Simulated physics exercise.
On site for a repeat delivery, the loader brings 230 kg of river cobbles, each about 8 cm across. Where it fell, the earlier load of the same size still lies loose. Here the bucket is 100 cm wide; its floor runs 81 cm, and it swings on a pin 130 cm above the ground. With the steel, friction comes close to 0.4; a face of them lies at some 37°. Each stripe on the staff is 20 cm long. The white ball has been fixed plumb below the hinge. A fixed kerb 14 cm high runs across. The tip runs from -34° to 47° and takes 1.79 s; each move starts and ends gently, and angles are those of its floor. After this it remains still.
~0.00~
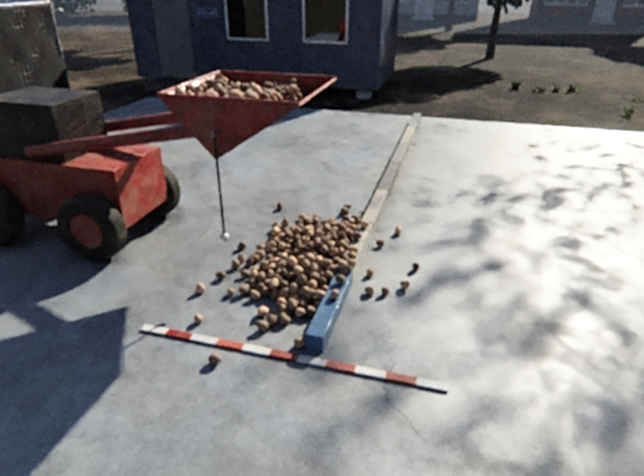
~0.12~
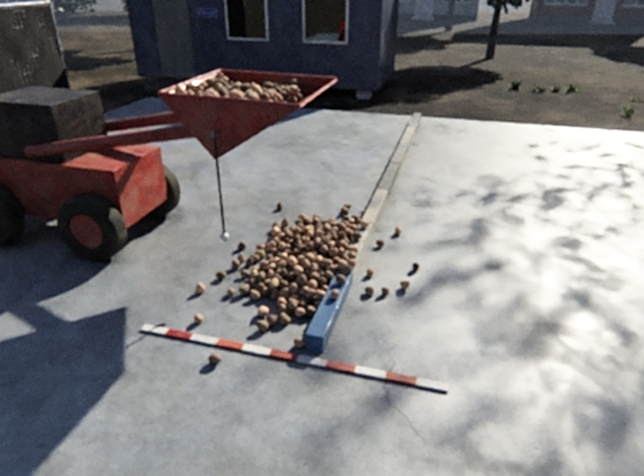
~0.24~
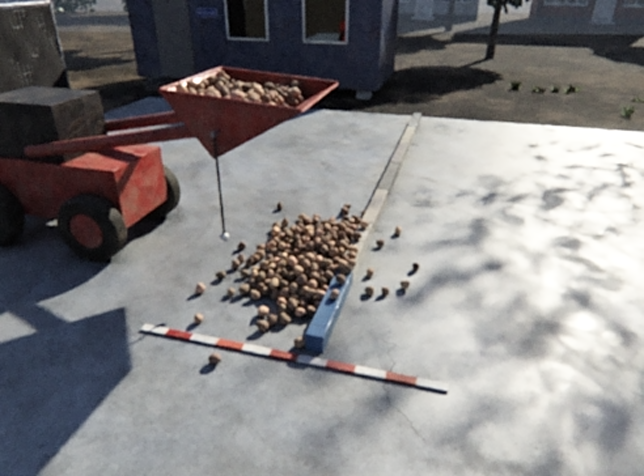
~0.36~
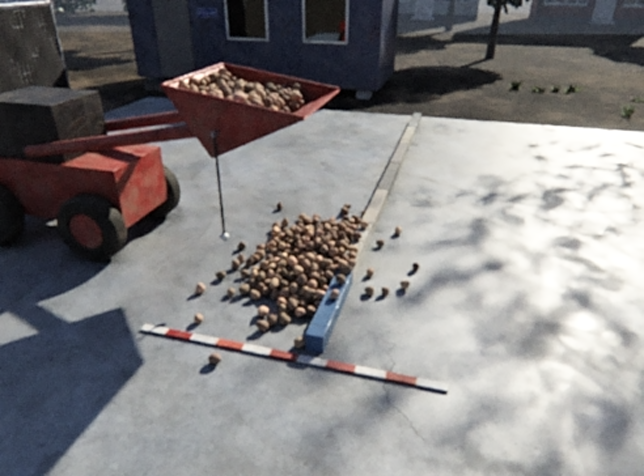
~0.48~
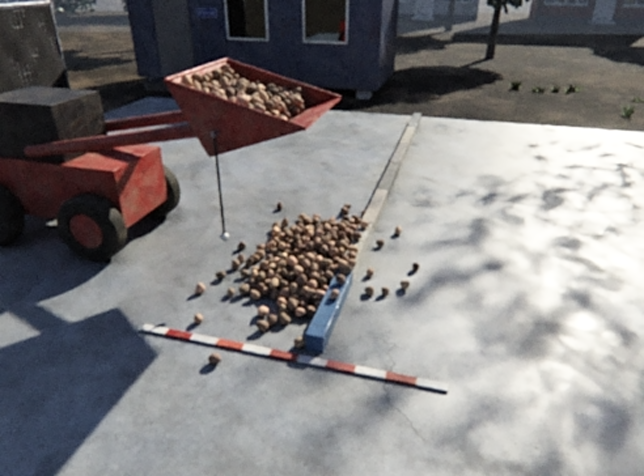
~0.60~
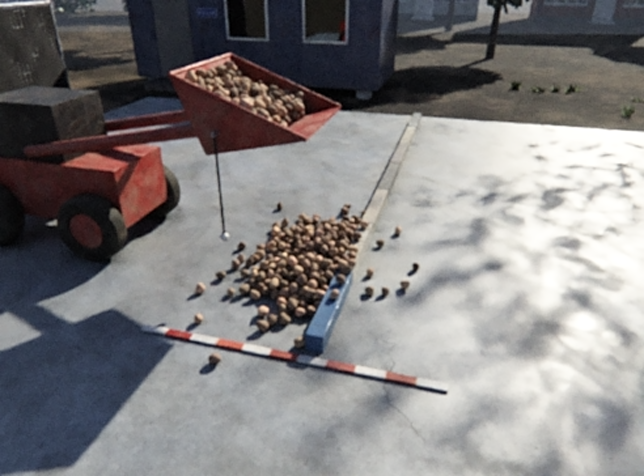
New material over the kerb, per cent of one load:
29 per cent.
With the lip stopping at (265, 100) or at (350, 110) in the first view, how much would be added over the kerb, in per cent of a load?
Near 5 in a hundred, then near 90 in a hundred.
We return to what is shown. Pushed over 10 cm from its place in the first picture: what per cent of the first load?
Roughly 10 per cent of them.
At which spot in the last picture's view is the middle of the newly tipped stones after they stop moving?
Centre at roughly (332, 251).
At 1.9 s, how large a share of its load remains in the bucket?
5 % still inside.
After 1.3 s the floor is at 34°; in per cent of one load, 93 in the bucket, 105 on this side of the kerb, 2 over the kerb; the foremost stones are at (385, 266).
After 1.9 s the floor is at 47°; in per cent of one load, 6 in the bucket, 183 on this side of the kerb, 11 over the kerb; the foremost stones are at (392, 266).
After 2.2 s the floor is at 47°; in per cent of one load, 0 in the bucket, 172 on this side of the kerb, 28 over the kerb; the foremost stones are at (430, 278).
After 4.8 s the floor is at 47°; in per cent of one load, 0 in the bucket, 168 on this side of the kerb, 32 over the kerb; the foremost stones are at (475, 276). Net gain over the kerb, 29.
